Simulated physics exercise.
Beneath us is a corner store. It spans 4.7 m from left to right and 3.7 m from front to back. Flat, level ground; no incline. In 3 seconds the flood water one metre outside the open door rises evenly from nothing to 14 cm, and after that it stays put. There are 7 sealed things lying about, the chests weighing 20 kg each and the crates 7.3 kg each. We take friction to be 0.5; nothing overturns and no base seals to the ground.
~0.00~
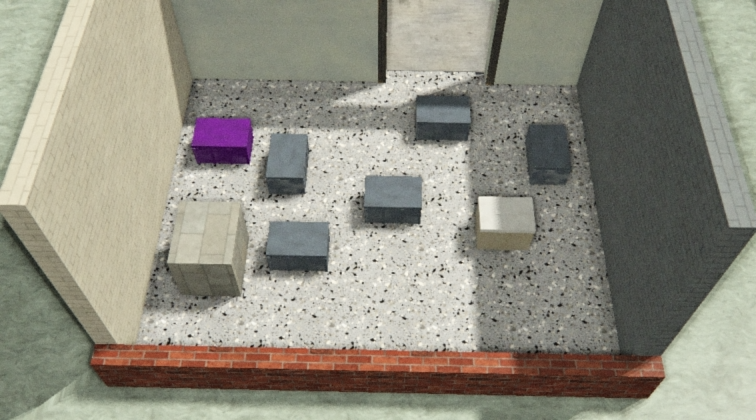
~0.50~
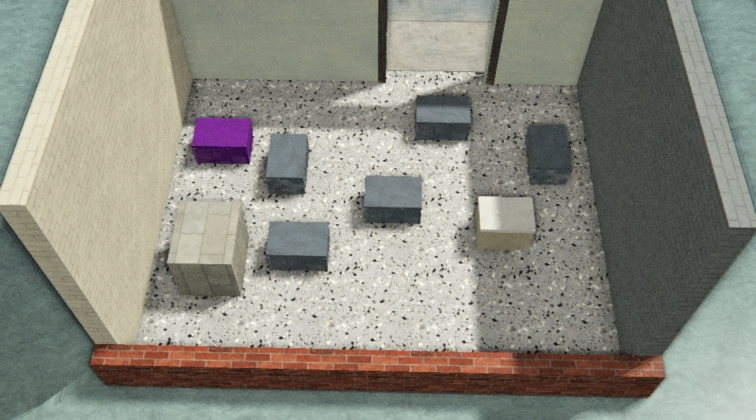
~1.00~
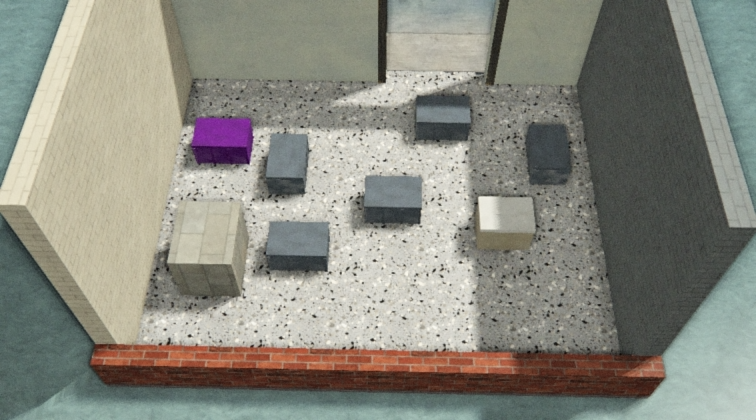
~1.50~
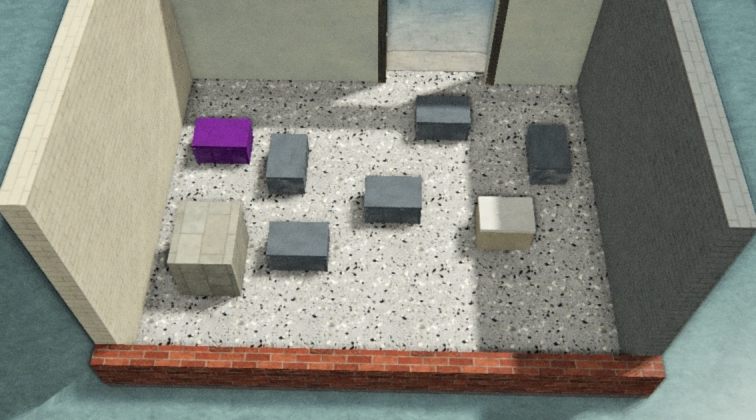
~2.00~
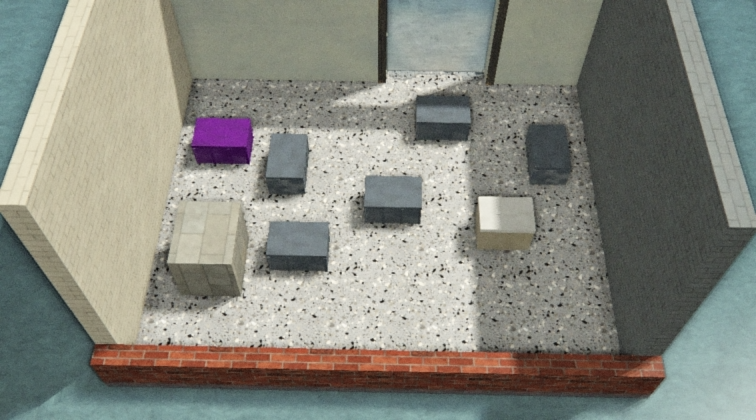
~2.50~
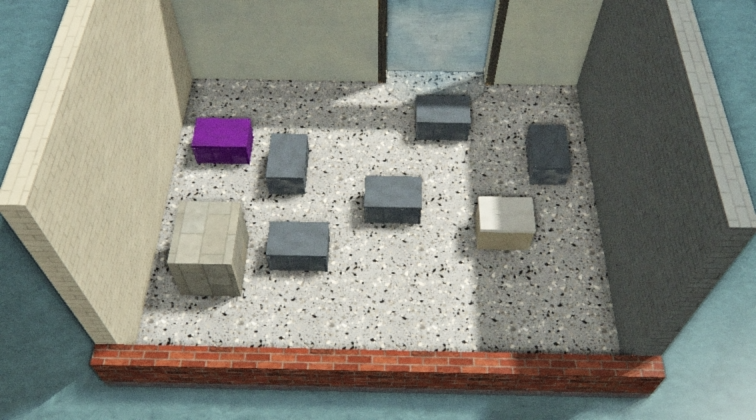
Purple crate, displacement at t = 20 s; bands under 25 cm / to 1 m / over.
It is left well away.
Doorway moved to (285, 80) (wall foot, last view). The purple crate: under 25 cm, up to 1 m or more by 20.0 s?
Result for the purple crate - displaced slightly.
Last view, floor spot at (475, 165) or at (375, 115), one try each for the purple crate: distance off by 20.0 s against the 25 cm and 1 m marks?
Results in order: It ends up well away; it ends up well away.
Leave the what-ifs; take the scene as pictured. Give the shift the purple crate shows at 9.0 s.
0 cm, give or take.
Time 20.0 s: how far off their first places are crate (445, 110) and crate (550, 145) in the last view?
Shifts: 250 cm / 80 cm.
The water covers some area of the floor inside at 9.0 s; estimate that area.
Some 16 m2 of it.
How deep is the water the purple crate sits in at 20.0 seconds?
Near 7 cm deep.
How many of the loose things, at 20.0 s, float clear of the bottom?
The number is 7.
After 4.0 s the purple crate is near (221, 132), 0.0 m from its start, aground; 0 afloat.
After 9.0 s the purple crate is near (221, 132), 0.0 m from its start, aground; 3 afloat.
After 16.0 s the purple crate is near (281, 77), 1.0 m from its start, afloat; 6 afloat.
After 20.0 s the purple crate is near (387, 194), 2.0 m from its start, afloat; 7 afloat.
